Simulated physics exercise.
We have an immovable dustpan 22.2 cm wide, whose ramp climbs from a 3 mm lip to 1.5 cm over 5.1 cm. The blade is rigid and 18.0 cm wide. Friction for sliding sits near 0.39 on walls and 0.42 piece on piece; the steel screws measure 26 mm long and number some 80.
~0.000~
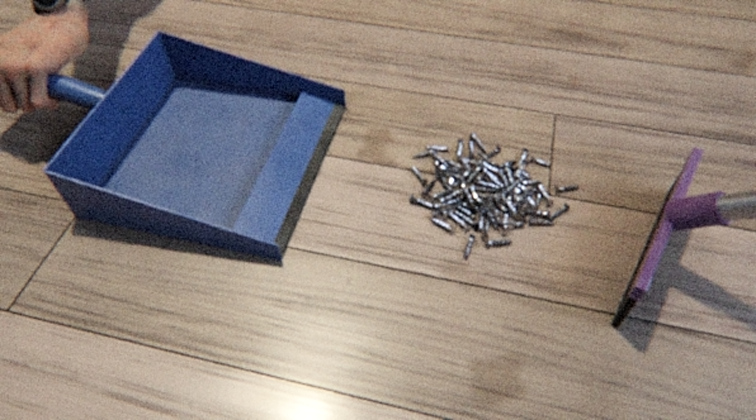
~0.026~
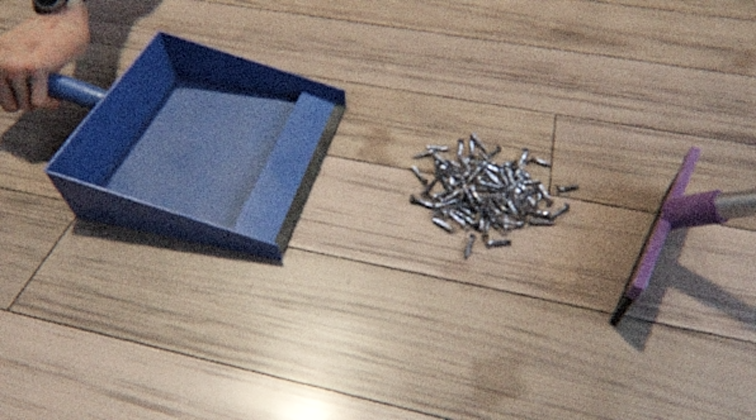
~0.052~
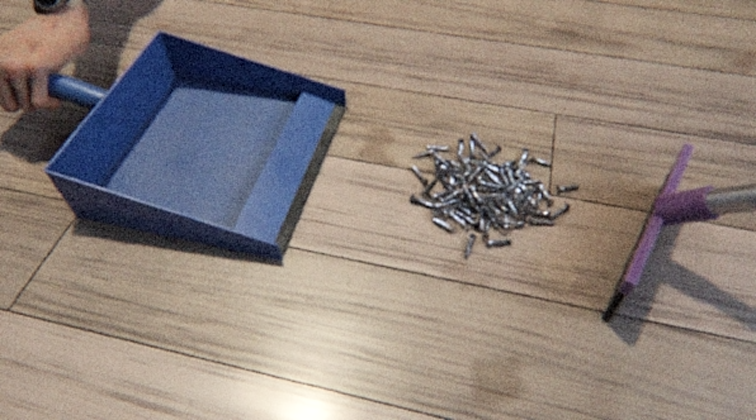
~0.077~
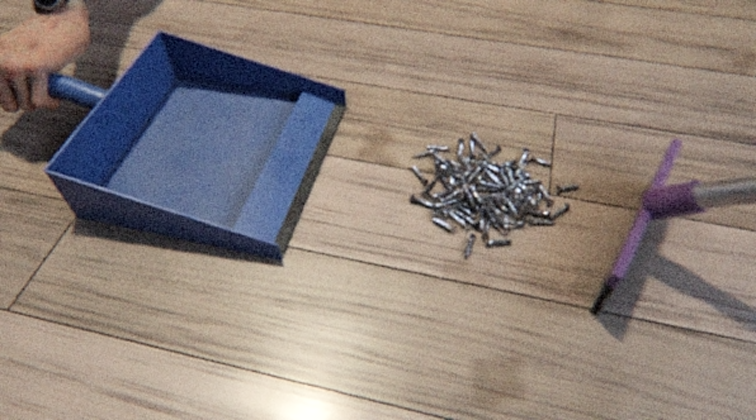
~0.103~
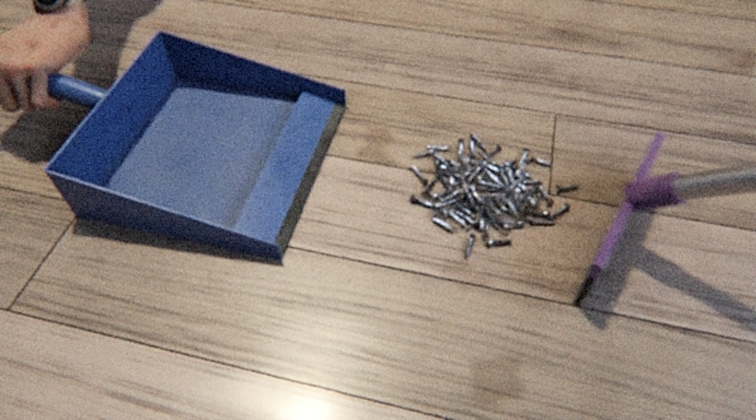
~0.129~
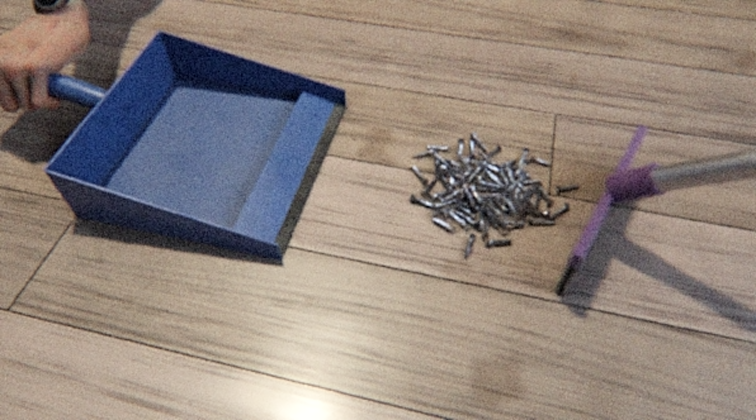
The clip opens on a wood floor with a hand holding a blue dustpan at left, a loose pile of small steel screws in the middle, and a purple blade on a handle at right. The blade slides leftward, slowly then faster, closing in on the pile, while the screws and dustpan stay still.
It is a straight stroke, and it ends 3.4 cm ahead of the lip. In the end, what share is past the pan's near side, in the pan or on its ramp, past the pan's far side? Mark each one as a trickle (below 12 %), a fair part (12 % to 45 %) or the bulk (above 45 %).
Past the pan's near side: A trickle; in the pan or on its ramp: A trickle; past the pan's far side: A fair part.
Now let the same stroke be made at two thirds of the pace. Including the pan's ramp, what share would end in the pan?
In that case roughly 5 percent.
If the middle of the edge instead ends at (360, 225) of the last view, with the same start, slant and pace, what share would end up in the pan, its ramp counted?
That comes to near 0 percent.
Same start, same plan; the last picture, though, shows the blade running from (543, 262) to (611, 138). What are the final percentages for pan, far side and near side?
Split: Pan = 20, far = 20, near = 0.
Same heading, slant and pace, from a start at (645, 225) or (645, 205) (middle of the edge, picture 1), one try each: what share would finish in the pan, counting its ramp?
5 and 5 per cent, roughly.
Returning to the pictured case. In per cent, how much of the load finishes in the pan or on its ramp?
It comes to close to 5 percent.
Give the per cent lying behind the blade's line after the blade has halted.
Some 0 per cent.
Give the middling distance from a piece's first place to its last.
Around 16 centimetres.
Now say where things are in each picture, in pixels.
Blade from (637, 293) to (693, 159), moved 0.0 cm, 0 of the pieces shifted so far; middle of the pieces at (487, 189); pan at (205, 155), in the first frame.
Blade from (635, 291) to (691, 158), moved 0.2 cm, 0 of the pieces shifted so far; middle of the pieces at (487, 189), in the second frame.
Blade from (627, 287) to (684, 155), moved 0.9 cm, 0 of the pieces shifted so far; middle of the pieces at (487, 189), in the third frame.
Blade from (614, 280) to (672, 151), moved 2.0 cm, 0 of the pieces shifted so far; middle of the pieces at (487, 189), in the fourth frame.
Blade from (595, 271) to (656, 144), moved 3.6 cm, 0 of the pieces shifted so far; middle of the pieces at (487, 189), in the fifth frame.
Blade from (575, 260) to (639, 137), moved 5.3 cm, 0 of the pieces shifted so far; middle of the pieces at (487, 189); pan at (206, 154). The blade's pace is about 0.67 m/s, heading 21 degrees away from the viewer's side, in the sixth frame.
After 0.31 s, middle of the blade 17 cm from the lip; 0 % over the lip, far side 0 %, near side 0 %.
After 0.43 s, middle of the blade 10 cm from the lip; 0 % over the lip, far side 15 %, near side 0 %.
After 0.68 s, middle of the blade 6 cm from the lip; 10 % over the lip, far side 25 %, near side 0 %.
At rest (1.1 s), near side 0 %, pan 5 %, far side 25 %, in front of the lip or behind the blade 70 %.
